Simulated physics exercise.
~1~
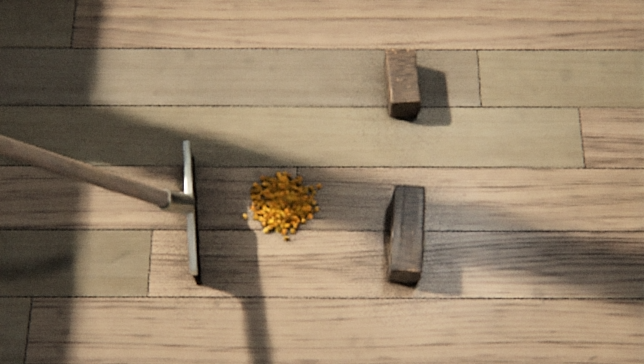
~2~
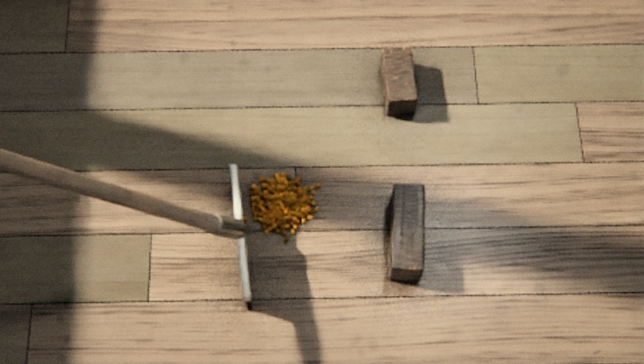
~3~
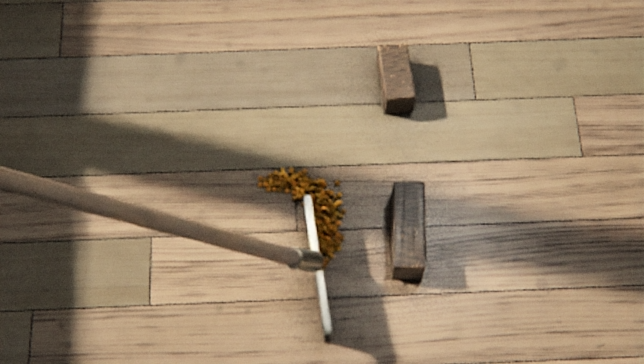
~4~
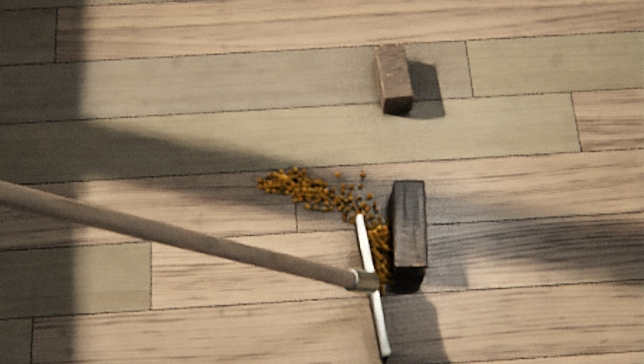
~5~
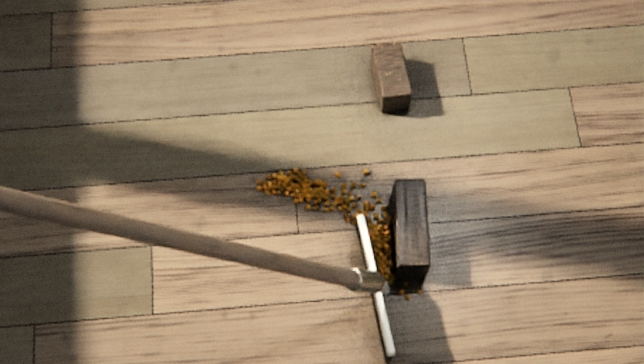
On a plank floor, a squeegee pushes yellow kernels right, leaving them strewn before the nearer block.
